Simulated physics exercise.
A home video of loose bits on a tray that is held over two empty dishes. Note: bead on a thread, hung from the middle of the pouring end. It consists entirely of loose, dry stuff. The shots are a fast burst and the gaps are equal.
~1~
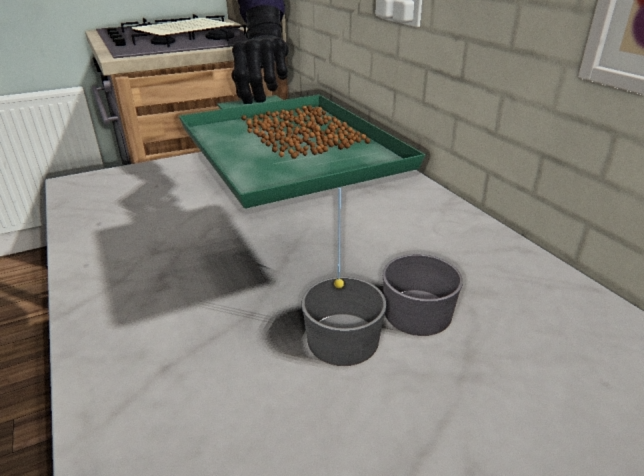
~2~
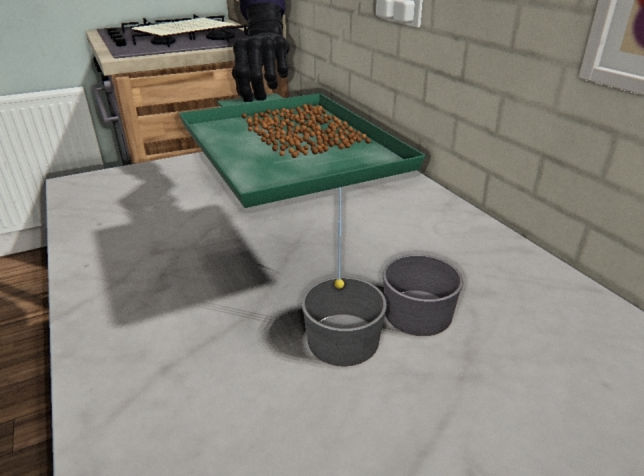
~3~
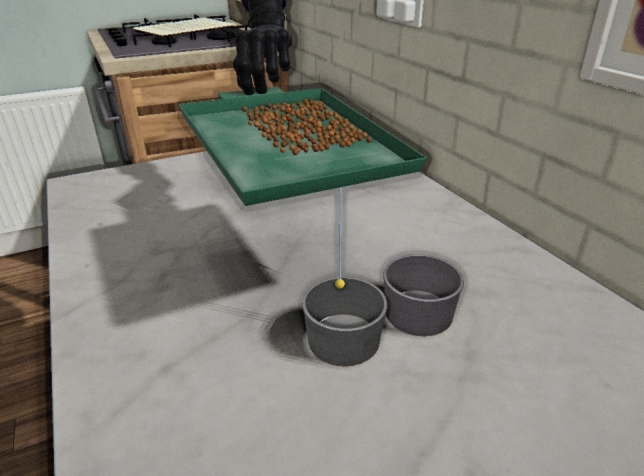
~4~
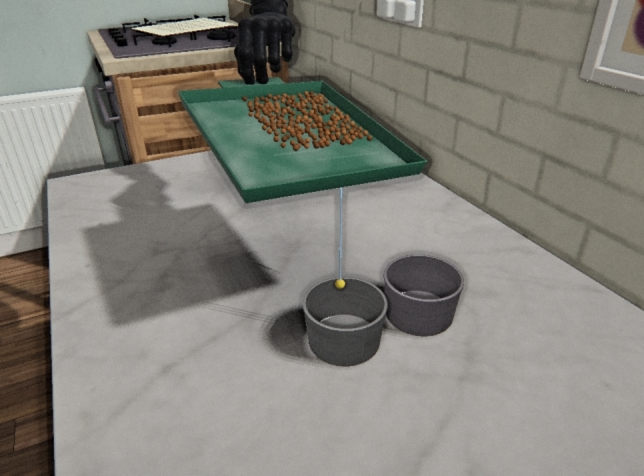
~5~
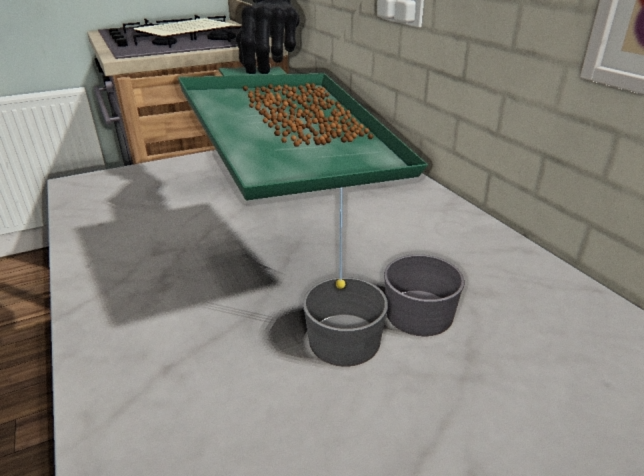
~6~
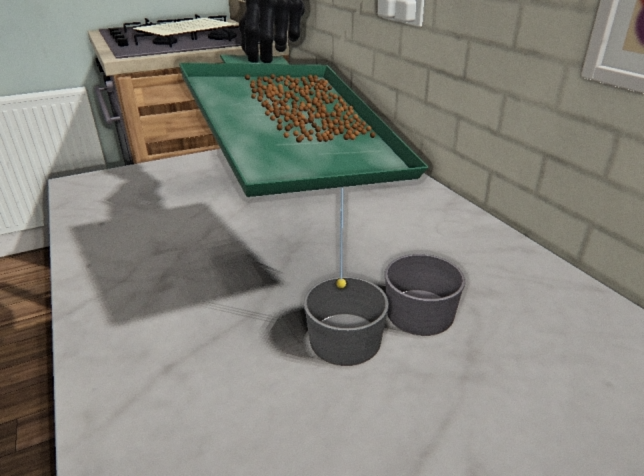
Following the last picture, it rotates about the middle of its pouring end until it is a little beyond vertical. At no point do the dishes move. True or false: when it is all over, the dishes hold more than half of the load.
True.
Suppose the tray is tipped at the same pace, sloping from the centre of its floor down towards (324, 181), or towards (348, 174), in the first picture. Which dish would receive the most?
Going by the two slopes in order, it's the left-side one and then the right-side one.
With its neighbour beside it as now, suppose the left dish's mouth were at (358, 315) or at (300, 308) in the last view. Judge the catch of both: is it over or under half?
Short of half and then the bulk of it.
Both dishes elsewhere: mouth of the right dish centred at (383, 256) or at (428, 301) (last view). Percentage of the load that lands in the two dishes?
About 50 and 20 per cent respectively.
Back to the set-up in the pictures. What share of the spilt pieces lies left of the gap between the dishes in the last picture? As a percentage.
Roughly 60 %.
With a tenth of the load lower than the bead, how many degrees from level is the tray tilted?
75° or so.
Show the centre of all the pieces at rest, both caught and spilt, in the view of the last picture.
I'd say the middle ends up at about (417, 310).
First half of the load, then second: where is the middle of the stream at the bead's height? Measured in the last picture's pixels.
Around (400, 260), followed by around (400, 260).
Soon, tray tipped steeply; nearly all on the tray; a stray few in the right dish; a small part in the air.
A while on, tray tipped right over; most on the tray; about a quarter in the right dish; a stray few outside both; a small part in the air.
Towards the end, tray tipped past a quarter turn; most in the right dish; a small part outside both.
Finally, tray tipped past a quarter turn; none in the left dish; most in the right dish; a small part outside both.
